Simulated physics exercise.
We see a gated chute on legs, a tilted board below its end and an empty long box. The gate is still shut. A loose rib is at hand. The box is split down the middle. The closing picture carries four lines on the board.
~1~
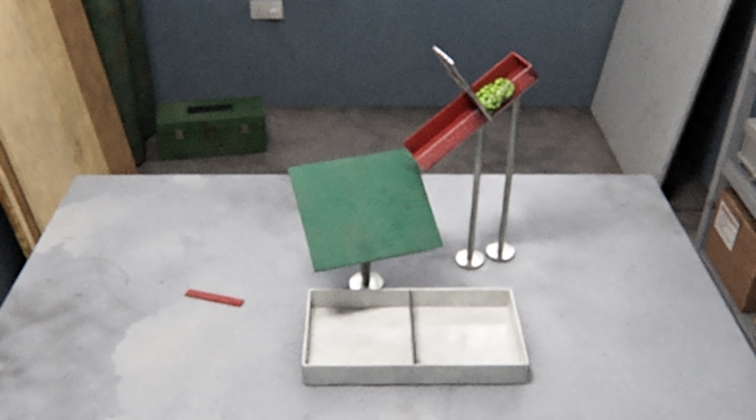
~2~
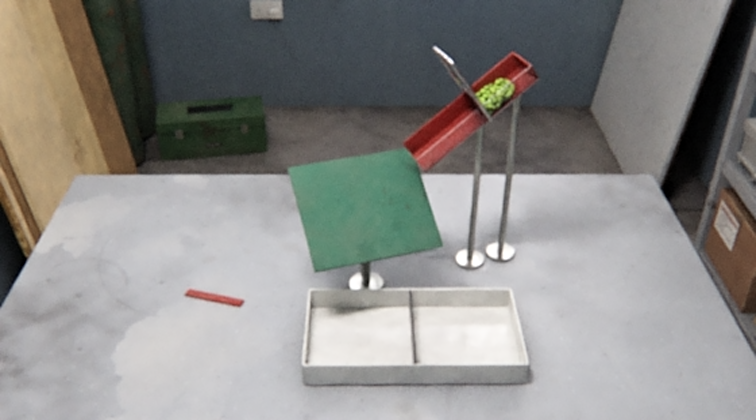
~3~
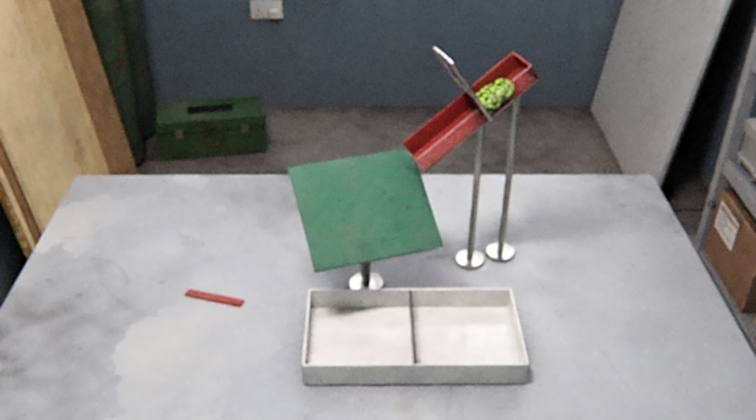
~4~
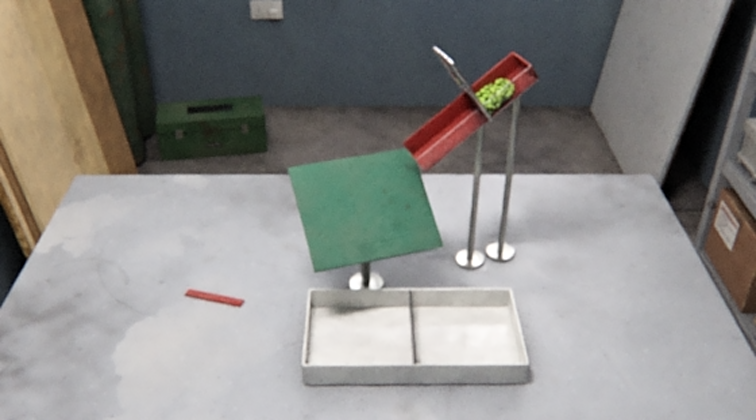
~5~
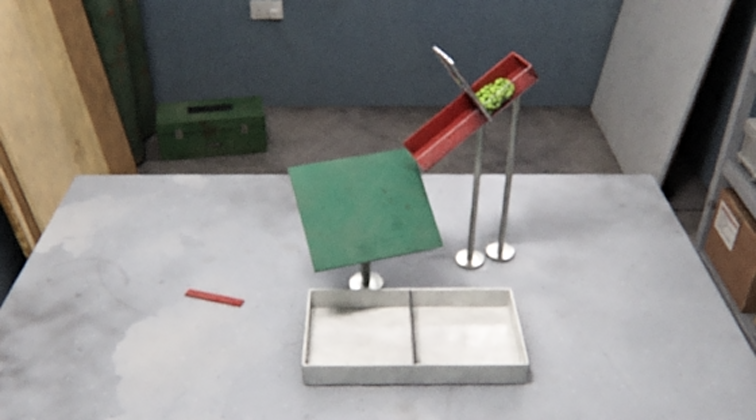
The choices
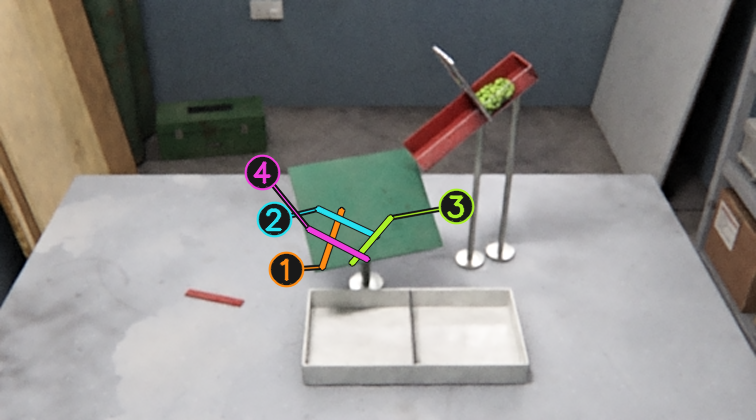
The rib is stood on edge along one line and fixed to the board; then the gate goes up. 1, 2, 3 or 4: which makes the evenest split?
The best line is 2.
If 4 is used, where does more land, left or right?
Left.
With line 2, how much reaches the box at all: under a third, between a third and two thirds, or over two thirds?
It is over two thirds.
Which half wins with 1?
Left.
On the marked copy, line 1 from (341, 210) to (322, 267); line 2 from (318, 209) to (376, 236); line 3 from (390, 217) to (352, 262); line 4 from (309, 229) to (367, 259).
For line 1, of what is caught, nearly all in the left half, a small part in the right.
For line 2, of what is caught, about half in the left half, about half in the right.
For line 3, of what is caught, most in the left half, a small part in the right.
For line 4, of what is caught, nearly all in the left half, a small part in the right.
